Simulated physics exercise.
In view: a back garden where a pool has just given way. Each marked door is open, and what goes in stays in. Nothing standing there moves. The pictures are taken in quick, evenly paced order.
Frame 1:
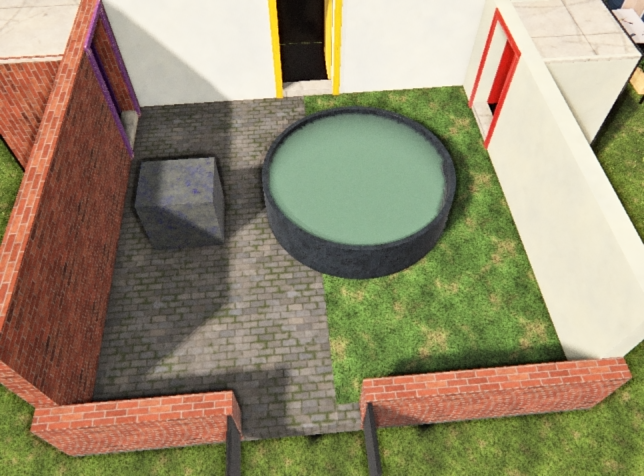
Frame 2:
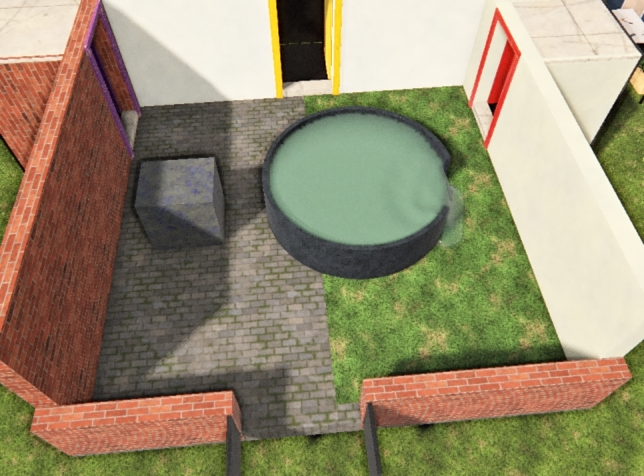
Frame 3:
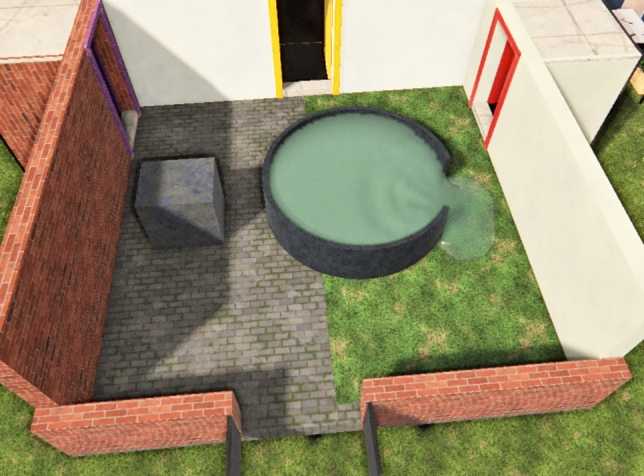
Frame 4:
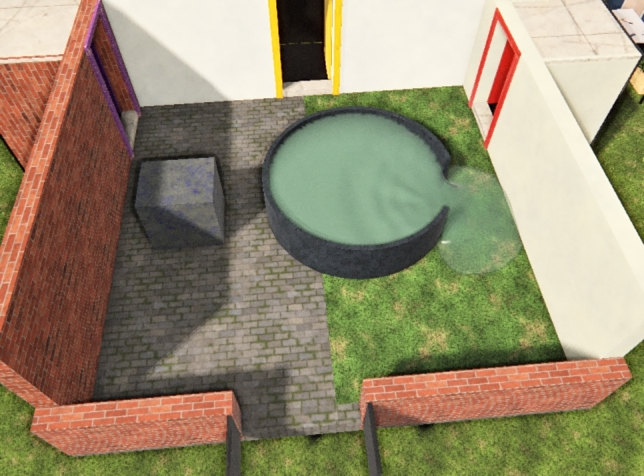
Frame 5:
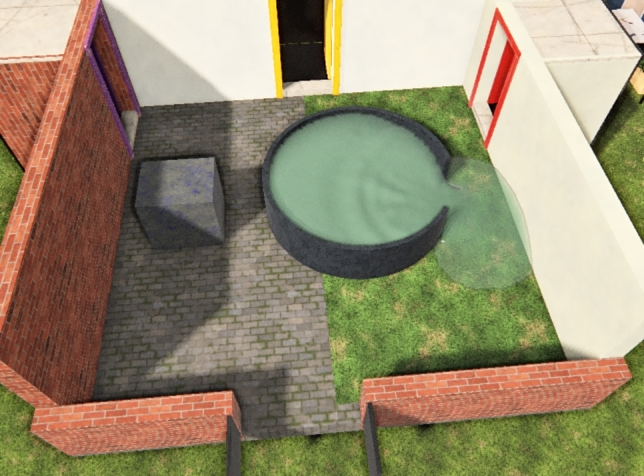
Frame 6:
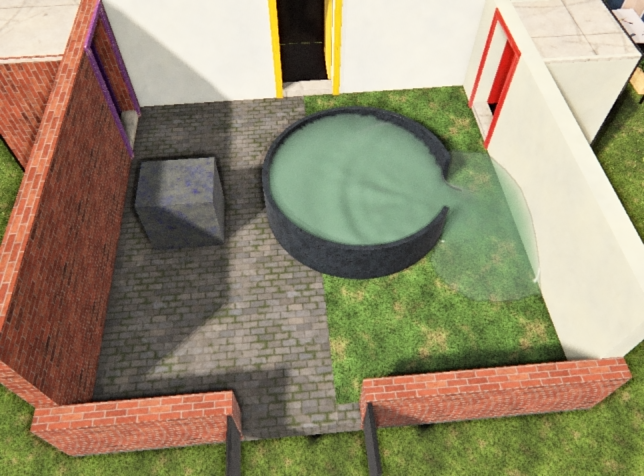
Green water lies still in a round, dark tank in a walled back garden, seen from high above. A grey block stands on paving to the left, grass covers the right, and purple, yellow and red trim edges openings in the brick and white walls. The water pours through a gap in the tank's right side and spreads across the grass in a widening, rounded sheet, while the camera stays still.
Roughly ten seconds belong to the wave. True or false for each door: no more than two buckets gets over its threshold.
The yellow door - true; the red door - true; the purple door - true.
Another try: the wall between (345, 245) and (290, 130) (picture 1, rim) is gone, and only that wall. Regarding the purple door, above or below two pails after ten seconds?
Purple: Exceeds it.
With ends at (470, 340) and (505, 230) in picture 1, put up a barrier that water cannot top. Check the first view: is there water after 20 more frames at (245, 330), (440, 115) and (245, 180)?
The first is inundated, the second inundated and the third still bare.
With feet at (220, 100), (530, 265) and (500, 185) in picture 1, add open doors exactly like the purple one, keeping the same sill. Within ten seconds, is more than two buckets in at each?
Outcome by door - within the limit, past the limit, past the limit.
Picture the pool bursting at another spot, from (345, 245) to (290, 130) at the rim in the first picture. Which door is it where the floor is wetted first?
The one in purple, I think.
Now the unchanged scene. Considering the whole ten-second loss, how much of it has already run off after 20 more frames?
Estimate: 5 %.
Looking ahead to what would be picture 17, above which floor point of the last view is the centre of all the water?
The spot I would choose is (396, 215).
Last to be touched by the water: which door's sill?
Going by the pictures, I'd say the one in purple.
A moment on, water covers 15 % of the floor; the yellow door not reached, the red door wet at the sill, nothing in, the purple door not reached.
Next, water covers 30 % of the floor; the yellow door not reached, the red door wet at the sill, nothing in, the purple door not reached.
Then, water covers 50 % of the floor; the yellow door wet at the sill, nothing in, the red door wet at the sill, nothing in, the purple door not reached.
Later, water covers 95 % of the floor; the yellow door wet at the sill, nothing in, the red door wet at the sill, nothing in, the purple door wet at the sill, nothing in.
In the end, water covers 100 % of the floor; the yellow door wet at the sill, nothing in, the red door wet at the sill, nothing in, the purple door wet at the sill, nothing in.
